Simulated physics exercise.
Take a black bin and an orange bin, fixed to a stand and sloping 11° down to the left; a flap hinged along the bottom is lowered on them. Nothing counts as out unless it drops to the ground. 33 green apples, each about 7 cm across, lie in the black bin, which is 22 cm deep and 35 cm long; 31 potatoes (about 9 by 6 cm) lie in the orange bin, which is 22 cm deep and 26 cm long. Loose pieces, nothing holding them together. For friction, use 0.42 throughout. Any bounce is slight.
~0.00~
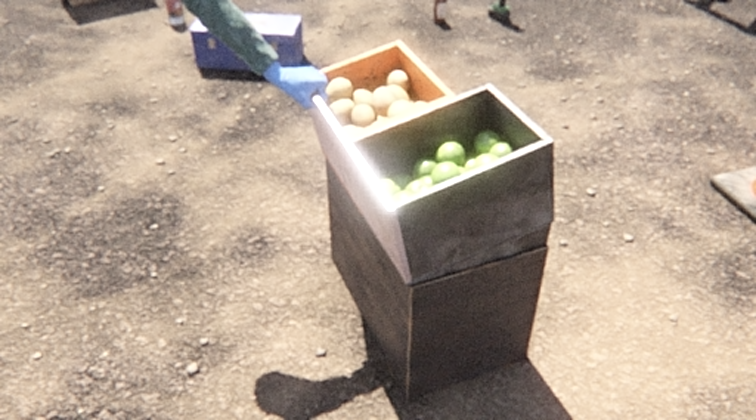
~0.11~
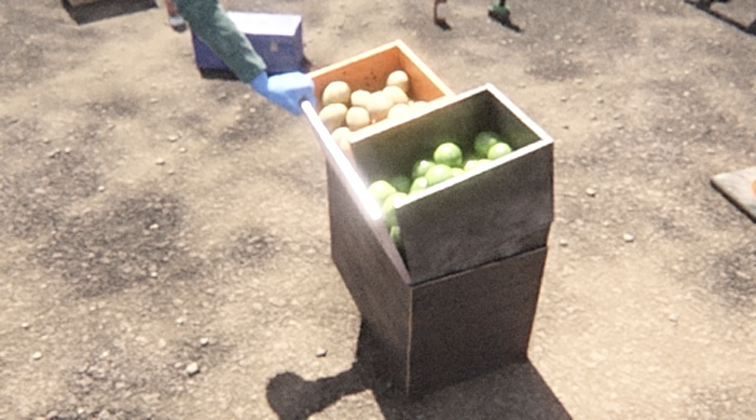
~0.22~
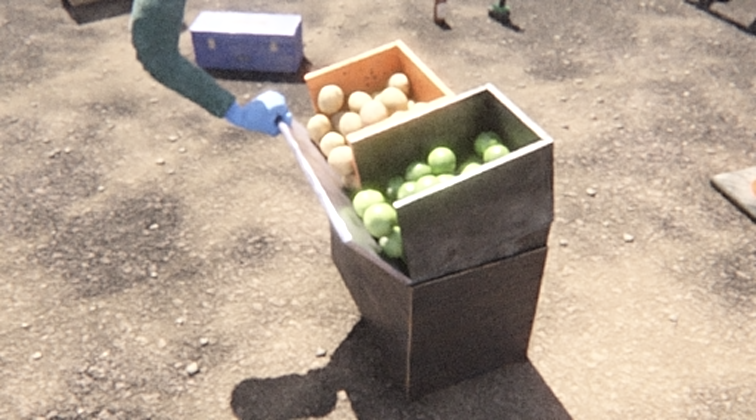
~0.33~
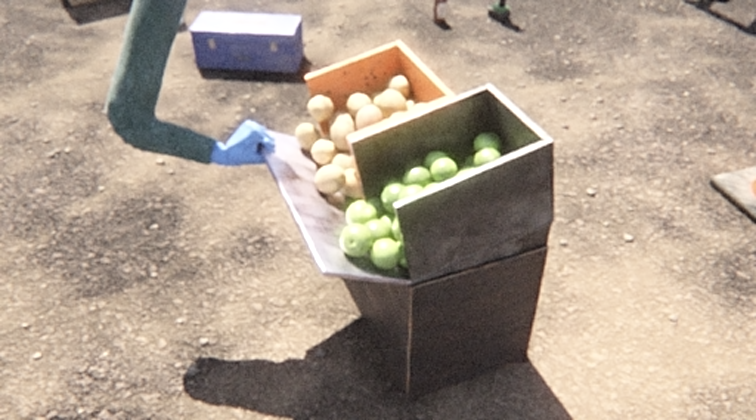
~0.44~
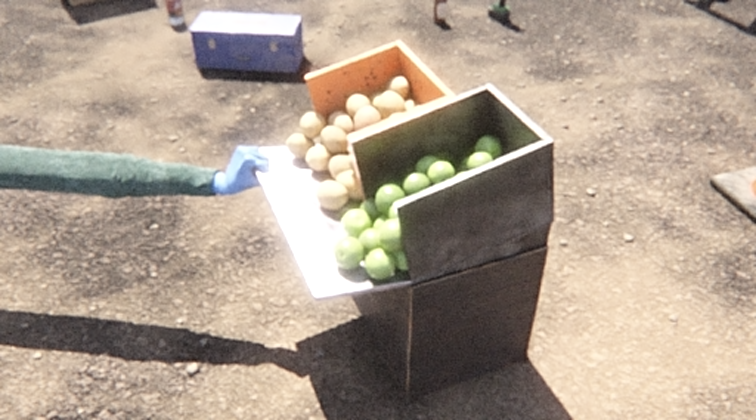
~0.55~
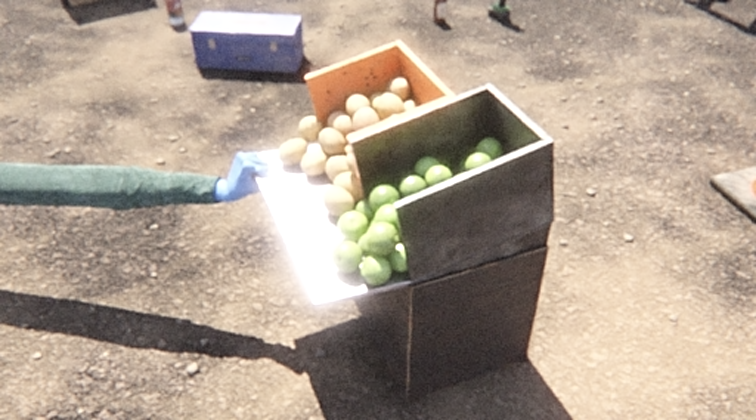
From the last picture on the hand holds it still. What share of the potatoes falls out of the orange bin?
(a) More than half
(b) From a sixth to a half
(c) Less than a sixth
The answer is c.
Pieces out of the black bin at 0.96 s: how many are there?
Out so far from the black bin: Around 0.
After 0.96 s, black bin 33 in, 0 out and orange bin 31 in, 0 out.
After 1.48 s, black bin 33 in, 0 out and orange bin 30 in, 1 out.
After 2.19 s, black bin 32 in, 1 out and orange bin 30 in, 1 out.
Outcome (at 3.12 s), black bin 31 in, 2 out and orange bin 30 in, 1 out. Asked share, 1 of 31, 3 per cent.
